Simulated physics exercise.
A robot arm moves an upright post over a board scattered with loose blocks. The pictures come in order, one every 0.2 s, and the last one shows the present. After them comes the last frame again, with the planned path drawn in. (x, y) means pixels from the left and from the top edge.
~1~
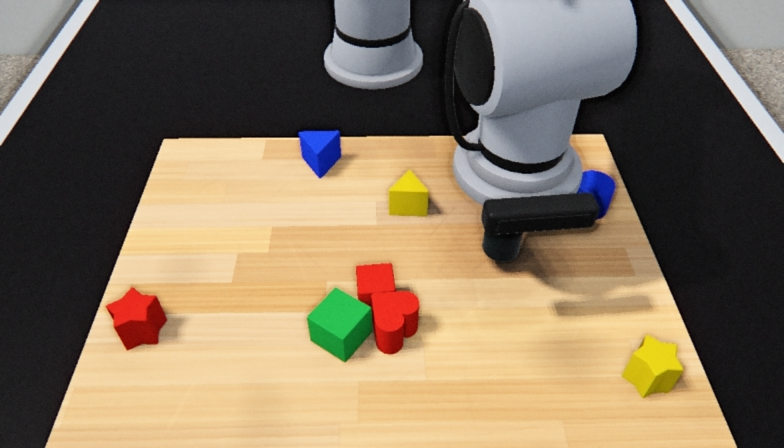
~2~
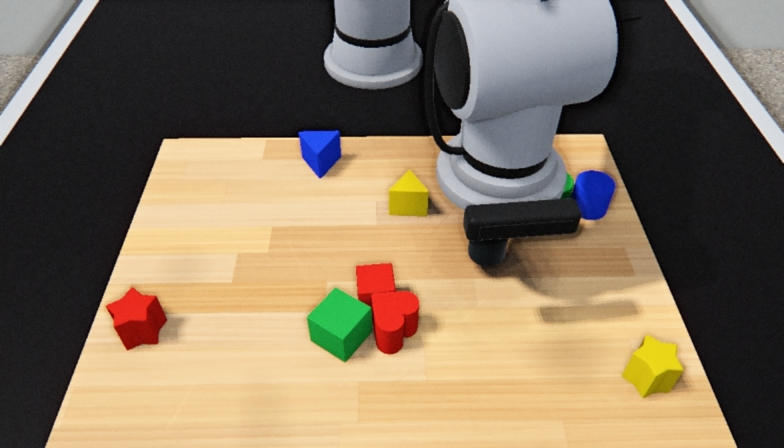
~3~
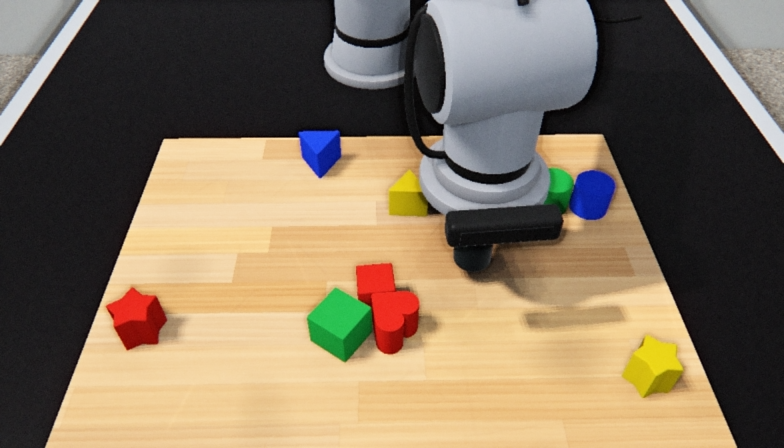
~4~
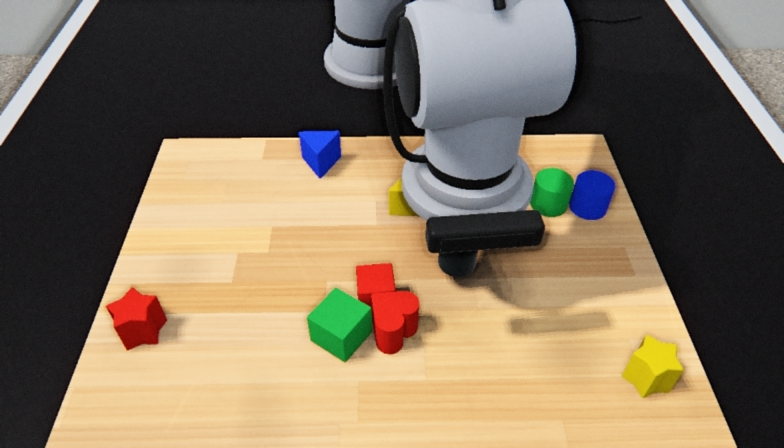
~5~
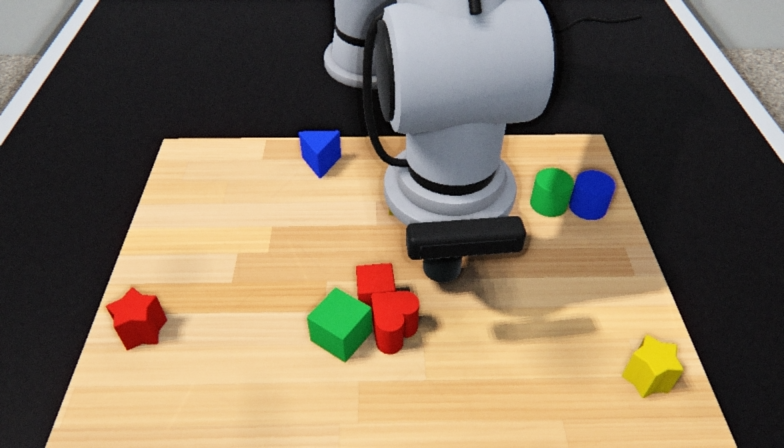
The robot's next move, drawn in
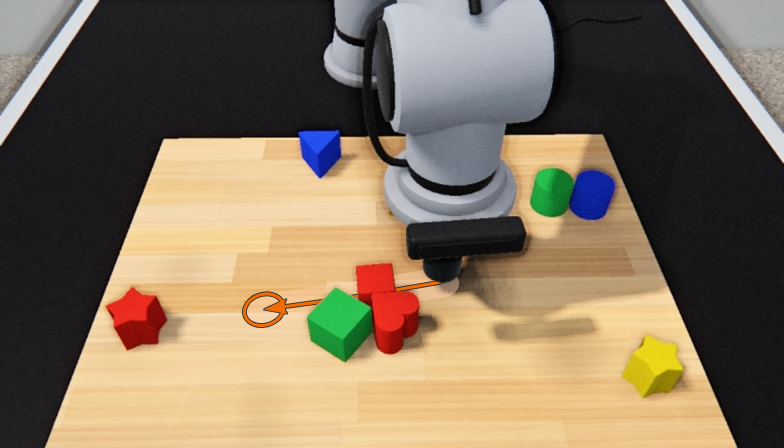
In this clip, a robot arm holding a dark post glides slowly left and slightly toward the viewer above a wooden board, uncovering green and blue blocks at right and covering a yellow one, while the scattered blocks stay still.
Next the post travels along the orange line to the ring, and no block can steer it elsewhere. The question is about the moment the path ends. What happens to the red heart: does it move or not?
The result: It stays put.
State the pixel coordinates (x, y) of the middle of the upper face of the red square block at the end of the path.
It should be at about (283, 313).
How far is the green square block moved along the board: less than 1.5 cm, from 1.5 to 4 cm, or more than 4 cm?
Answer: More than 4 cm.
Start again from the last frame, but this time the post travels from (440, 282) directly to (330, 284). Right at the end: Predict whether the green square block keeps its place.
It is carried off its spot.
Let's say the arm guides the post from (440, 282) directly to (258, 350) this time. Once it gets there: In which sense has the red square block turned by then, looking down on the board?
It ends up turned clockwise.
Drawn move, from (440, 282) to (264, 309).
What follows on the original path. One third of the way, post (383, 280); green square block (331, 321); red square block (351, 286), turned 35° anticlockwise.
Two thirds of the way, post (322, 289); green square block (306, 344), turned 35° anticlockwise; red square block (296, 307), turned 80° anticlockwise.
At the end, post (261, 297); green square block (303, 348), turned 45° anticlockwise; red square block (283, 313), turned 95° anticlockwise; red heart still.
